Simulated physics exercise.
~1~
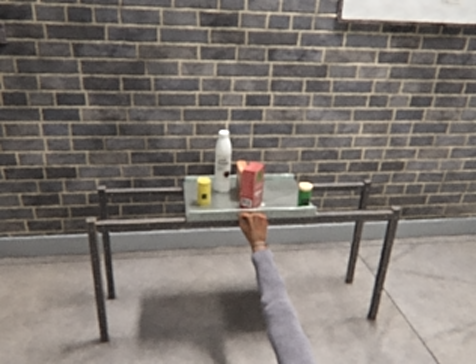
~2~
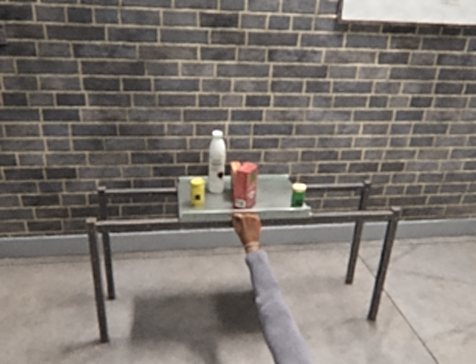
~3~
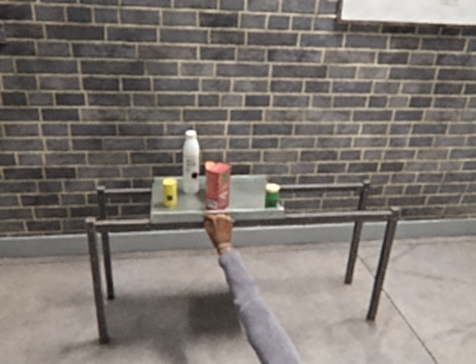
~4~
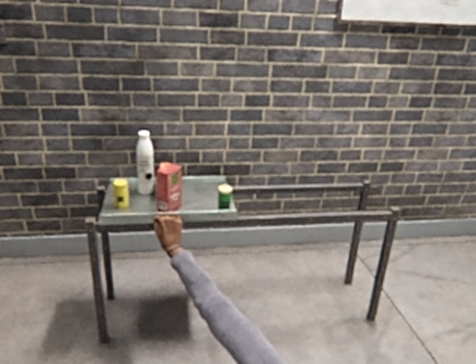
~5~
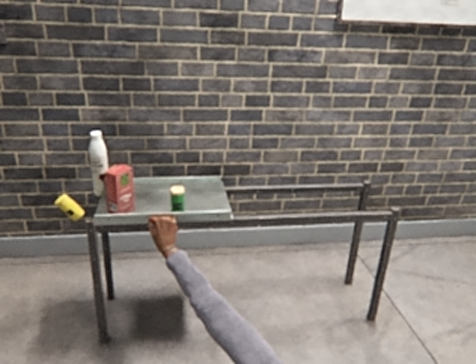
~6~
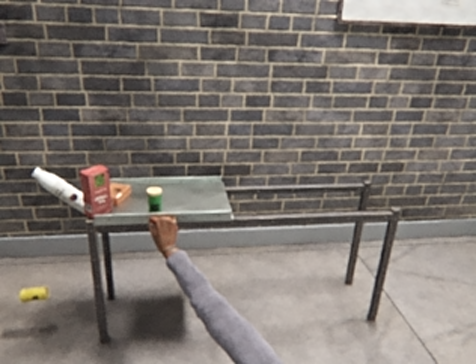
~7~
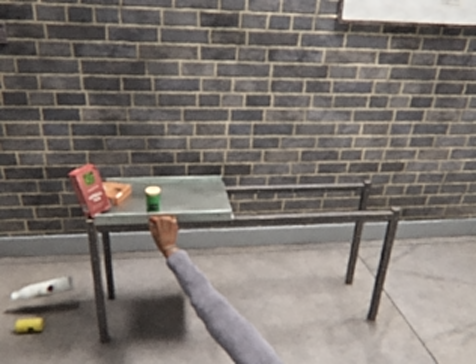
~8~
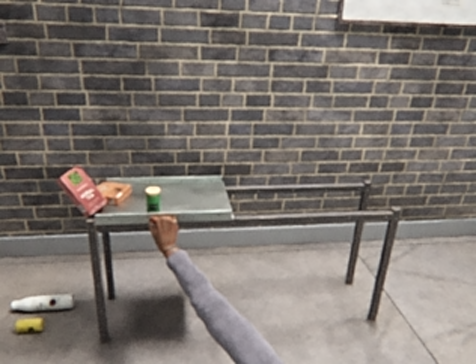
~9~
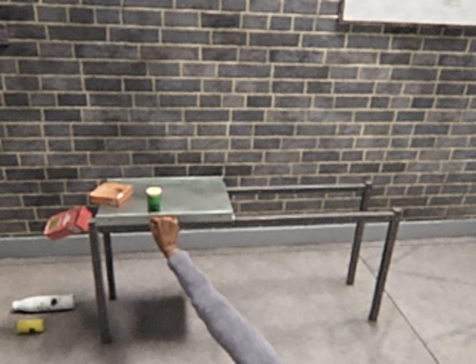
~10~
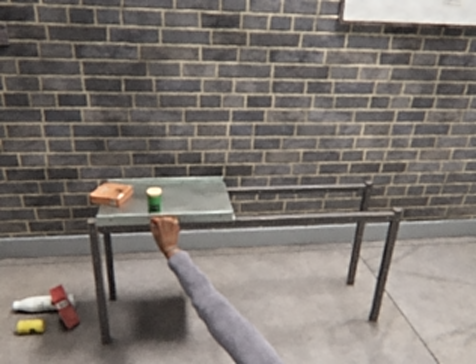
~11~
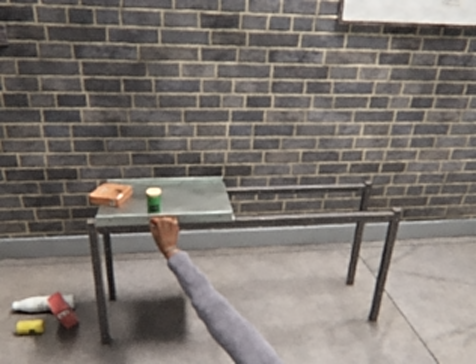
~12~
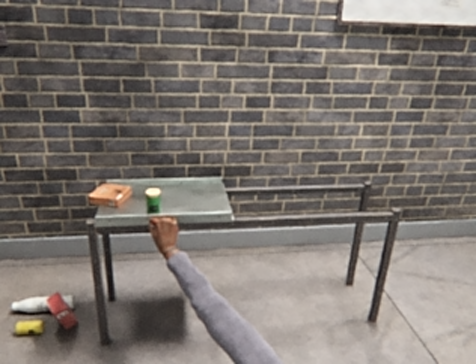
At the start, a white bottle, a red carton, a yellow shaker, a green shaker and a partly hidden orange packet stand on a sliding shelf against a brick wall. A hand pushes the shelf left along its rails until it stops at the left end. The yellow shaker tips off the left edge and drops, followed by the white bottle, while the orange packet topples on the shelf. The red carton slowly leans over the edge, then falls too. Finally, three items lie on the floor, with the packet on its side and the green shaker upright above.
